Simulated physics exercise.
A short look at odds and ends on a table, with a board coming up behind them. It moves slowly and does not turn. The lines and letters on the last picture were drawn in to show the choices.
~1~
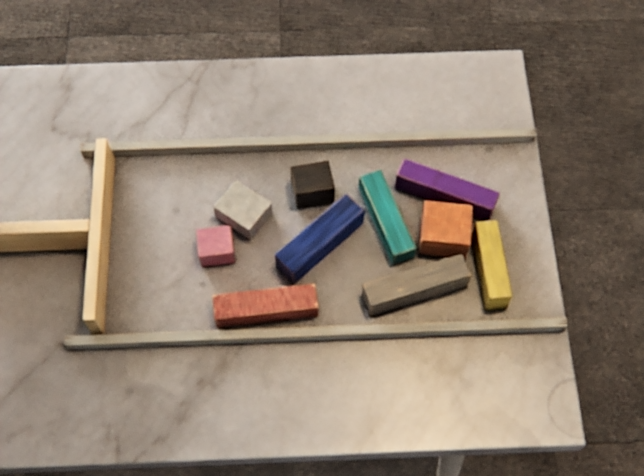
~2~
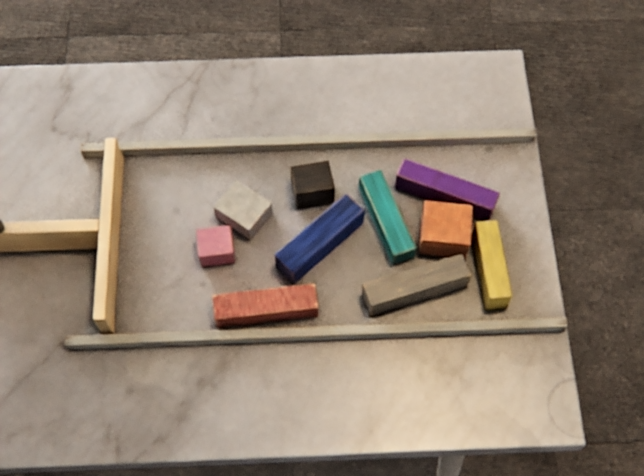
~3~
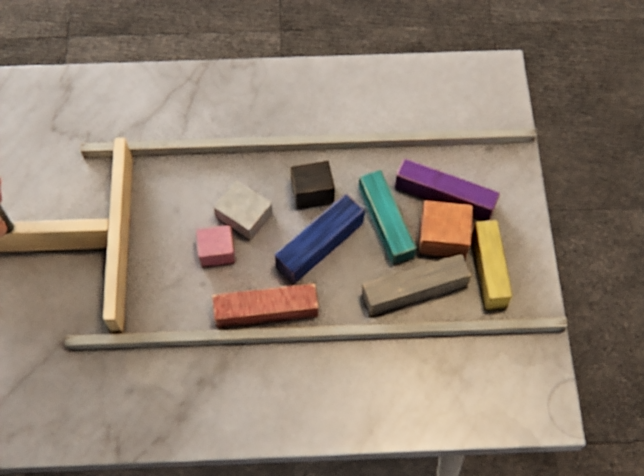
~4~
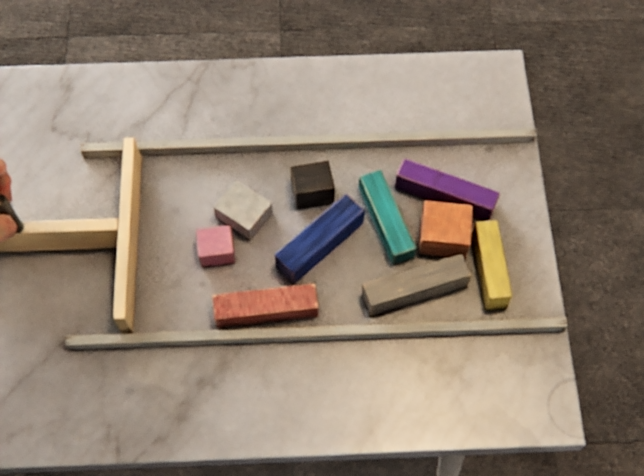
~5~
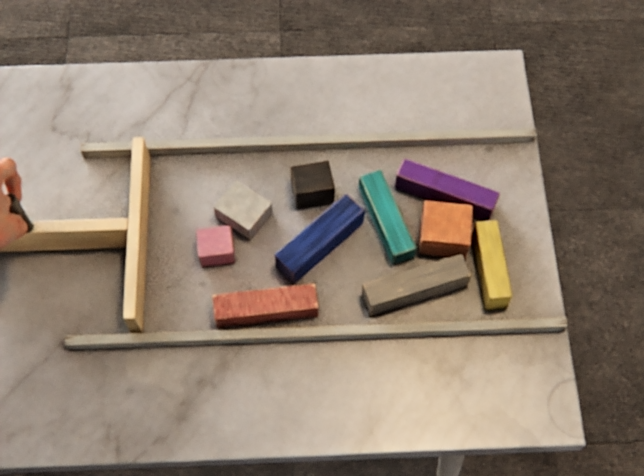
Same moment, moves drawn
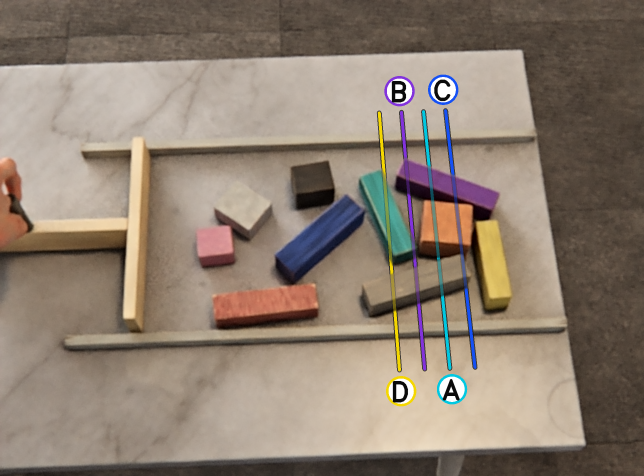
A pale wooden board fixed to a handle stands upright between two thin rails on a light marble-patterned table, seen from above by a still camera. To its right lie scattered pink, white, black, red, blue, teal, grey, purple, orange and yellow blocks and sticks. The board slides slowly a short way right without turning, a hand appearing on its handle at left, while the pieces stay still.
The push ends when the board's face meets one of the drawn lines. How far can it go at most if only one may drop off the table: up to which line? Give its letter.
D.
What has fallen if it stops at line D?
It is the yellow bar.
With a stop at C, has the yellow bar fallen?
Yes.
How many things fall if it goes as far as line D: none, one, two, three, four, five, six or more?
By then, one.
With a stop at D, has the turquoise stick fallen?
No.
On the copy, A at (436, 231); B at (412, 232); C at (459, 231); D at (389, 233).
On D. First, board (225, 220); red bar (286, 308); white block (263, 207).
Then, board (316, 217); yellow bar (535, 253); grey bar (479, 278).
Finally, board (386, 215); yellow bar over the edge; grey bar (543, 267); one fallen.
By contrast, A drops two; B drops two; C drops three.
